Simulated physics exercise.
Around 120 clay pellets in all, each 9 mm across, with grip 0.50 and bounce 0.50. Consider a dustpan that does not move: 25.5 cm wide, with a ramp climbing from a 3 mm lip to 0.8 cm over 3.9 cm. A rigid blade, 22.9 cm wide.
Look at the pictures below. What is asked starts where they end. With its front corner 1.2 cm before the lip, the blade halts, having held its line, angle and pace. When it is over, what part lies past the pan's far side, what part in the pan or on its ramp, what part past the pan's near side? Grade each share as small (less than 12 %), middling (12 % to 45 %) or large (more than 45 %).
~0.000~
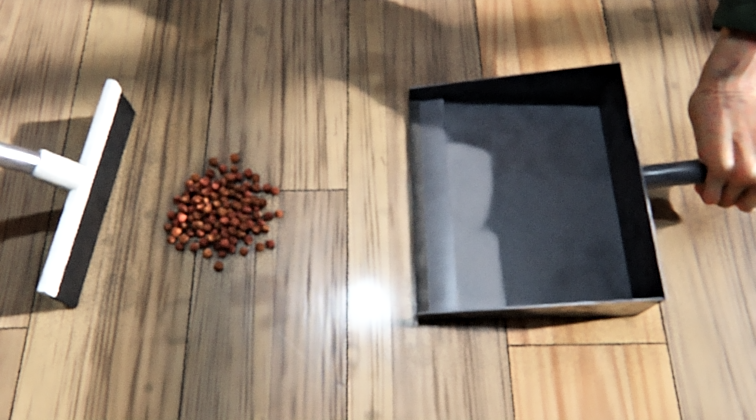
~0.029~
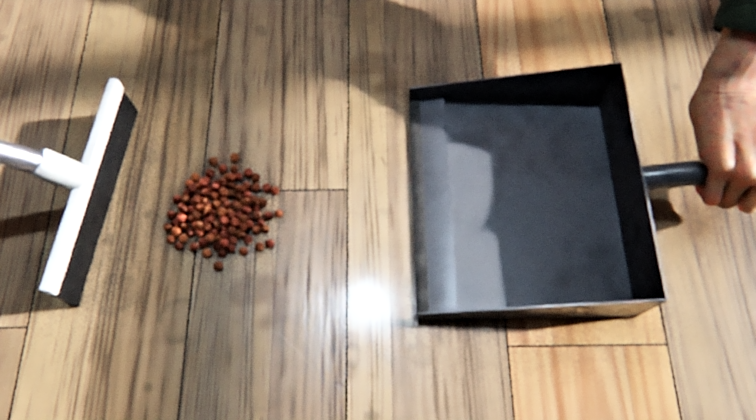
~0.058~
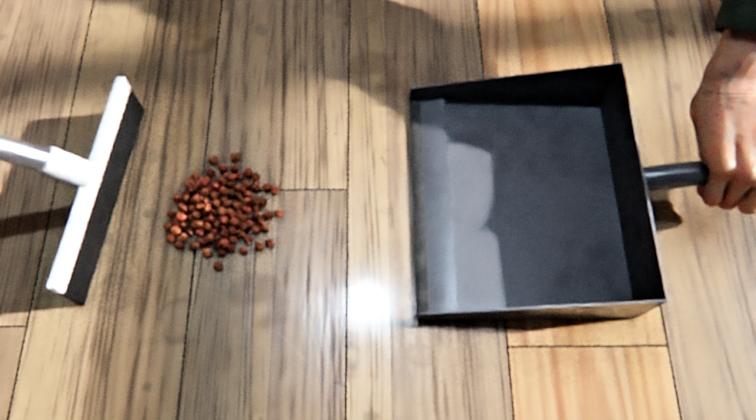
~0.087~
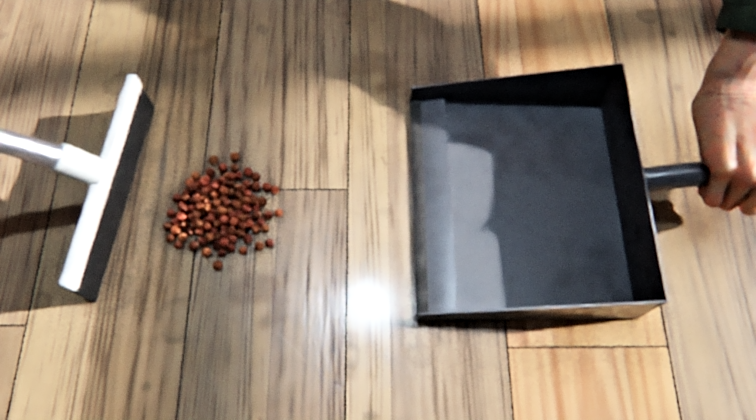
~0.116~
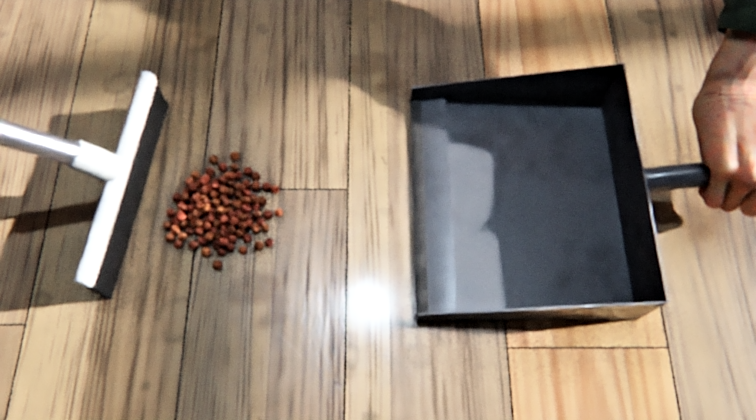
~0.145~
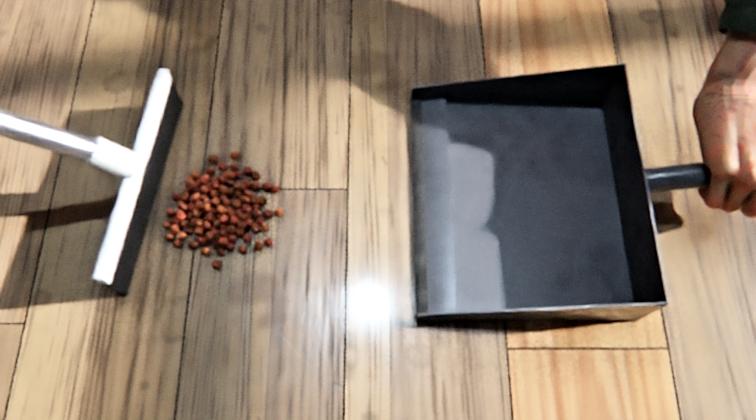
Past the pan's far side - small, in the pan or on its ramp - middling, past the pan's near side - small.
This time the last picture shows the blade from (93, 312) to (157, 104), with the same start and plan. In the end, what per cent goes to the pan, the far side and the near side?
You'd see pan at 30, far at 0 and near at 30.
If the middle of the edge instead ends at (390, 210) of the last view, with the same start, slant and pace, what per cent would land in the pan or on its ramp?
I'd expect around 40 per cent.
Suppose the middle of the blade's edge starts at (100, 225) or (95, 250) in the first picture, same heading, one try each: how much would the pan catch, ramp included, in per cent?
30 and 35 per cent, roughly.
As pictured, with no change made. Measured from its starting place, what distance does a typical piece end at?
20 cm or so.
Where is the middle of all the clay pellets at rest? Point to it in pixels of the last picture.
About (404, 197).
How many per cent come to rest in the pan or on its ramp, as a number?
About 20 per cent.
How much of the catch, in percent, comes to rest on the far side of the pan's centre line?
Something like 80 per cent of the catch.
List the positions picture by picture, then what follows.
Blade from (49, 291) to (115, 89), moved 0.0 cm, 0 of the pieces shifted so far; middle of the pieces at (221, 211); pan at (533, 200), in the first picture.
Blade from (51, 290) to (117, 88), moved 0.2 cm, 0 of the pieces shifted so far; middle of the pieces at (221, 211), in the second picture.
Blade from (58, 288) to (124, 86), moved 0.9 cm, 0 of the pieces shifted so far; middle of the pieces at (221, 211), in the third picture.
Blade from (71, 285) to (135, 84), moved 2.1 cm, 0 of the pieces shifted so far; middle of the pieces at (221, 210), in the fourth picture.
Blade from (87, 281) to (150, 81), moved 3.7 cm, 0 of the pieces shifted so far; middle of the pieces at (220, 210), in the fifth picture.
Blade from (104, 278) to (166, 78), moved 5.3 cm, 0 of the pieces shifted so far; middle of the pieces at (220, 209); pan at (535, 202). The blade's pace is about 0.55 m/s, heading 9 degrees away from the viewer's side, in the sixth picture.
Then, at 0.37 s, middle of the blade 15 cm from the lip; 0 % over the lip, far side 0 %, near side 0 %.
Then, at 0.53 s, middle of the blade 7 cm from the lip; 0 % over the lip, far side 0 %, near side 0 %.
After 0.80 s, middle of the blade 3 cm from the lip; 20 % over the lip, far side 0 %, near side 0 %.
By 1.2 s all is still; far side 0 %, pan 20 %, near side 0 %, in front of the lip or behind the blade 80 %.
